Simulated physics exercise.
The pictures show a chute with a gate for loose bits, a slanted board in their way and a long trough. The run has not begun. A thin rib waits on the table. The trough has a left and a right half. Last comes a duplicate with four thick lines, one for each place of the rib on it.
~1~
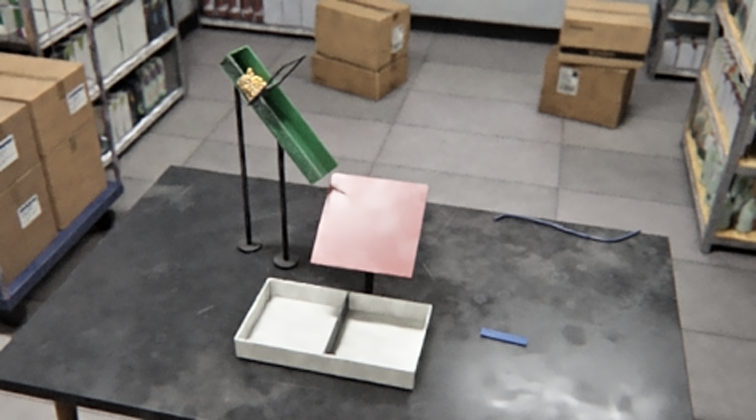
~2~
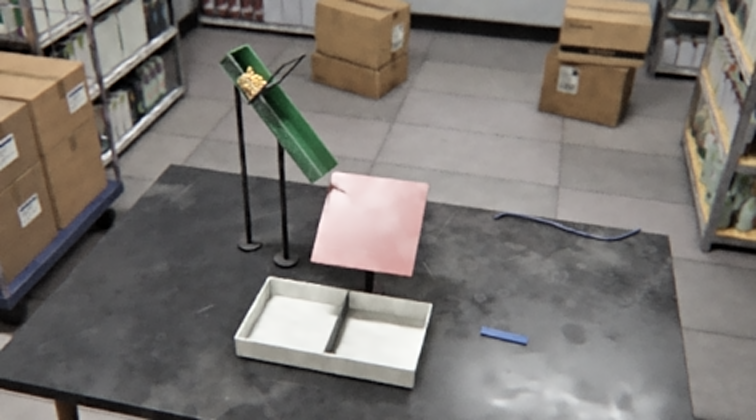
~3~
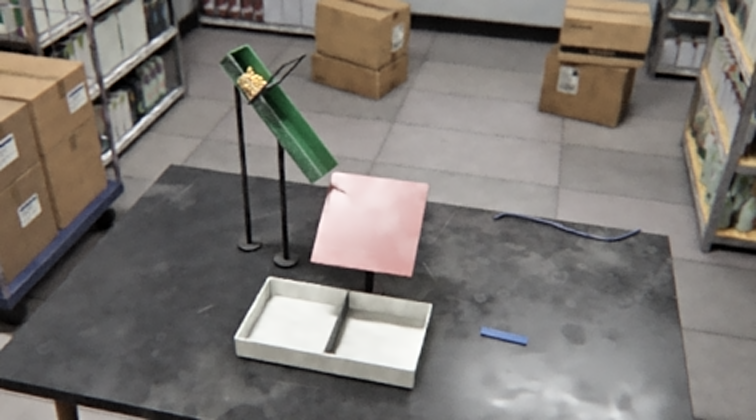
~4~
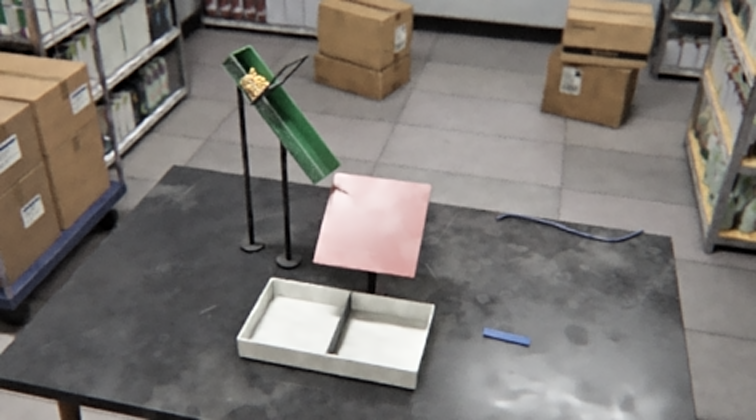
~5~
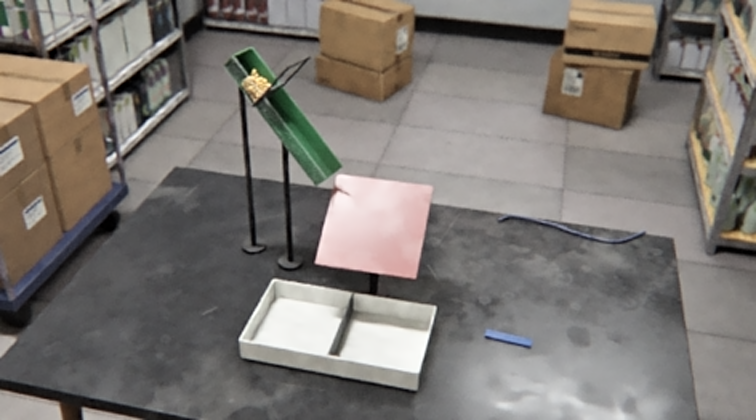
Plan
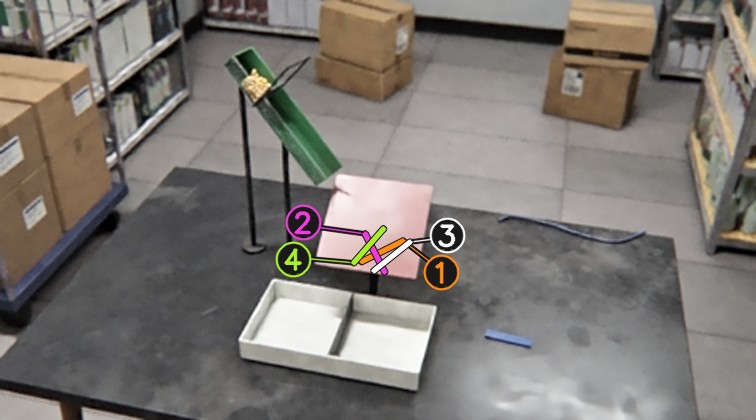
A black table held a green sloping chute with a small tan clump near its top, a tilted pink board and a pale divided trough, and nothing moved apart from a slight shift in the view.
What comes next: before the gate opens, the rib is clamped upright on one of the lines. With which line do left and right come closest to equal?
1 beats the others.
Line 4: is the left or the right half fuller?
More lands on the left.
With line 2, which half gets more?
More lands on the right.
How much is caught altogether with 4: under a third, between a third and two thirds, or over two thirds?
It is over two thirds.
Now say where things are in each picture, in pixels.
Load behind the gate (256, 87), dried chickpeas; lip of the chute (320, 179), sloping fairly steeply, in the first picture.
Middle of the board (371, 222), tilted fairly steeply; middle of its low edge (361, 269); of its high edge (380, 178), in the second picture.
Front corners of the trough (236, 338) and (414, 370); front end of its middle wall (323, 354); gate still shut (271, 86), in the third picture.
Middle of the load (259, 87); lip (323, 179), in the fourth picture.
Middle of the load (261, 88); lip (325, 180), in the fifth picture.
On the marked copy, line 1 from (403, 240) to (361, 261); line 2 from (365, 233) to (384, 272); line 3 from (410, 242) to (373, 270); line 4 from (383, 228) to (353, 262).
Choosing 1, of what is caught, roughly half in the left half, roughly half in the right.
Choosing 2, of what is caught, about a tenth in the left half, almost all in the right.
Choosing 3, of what is caught, about a tenth in the left half, the larger part in the right.
Choosing 4, of what is caught, the larger part in the left half, about a tenth in the right.
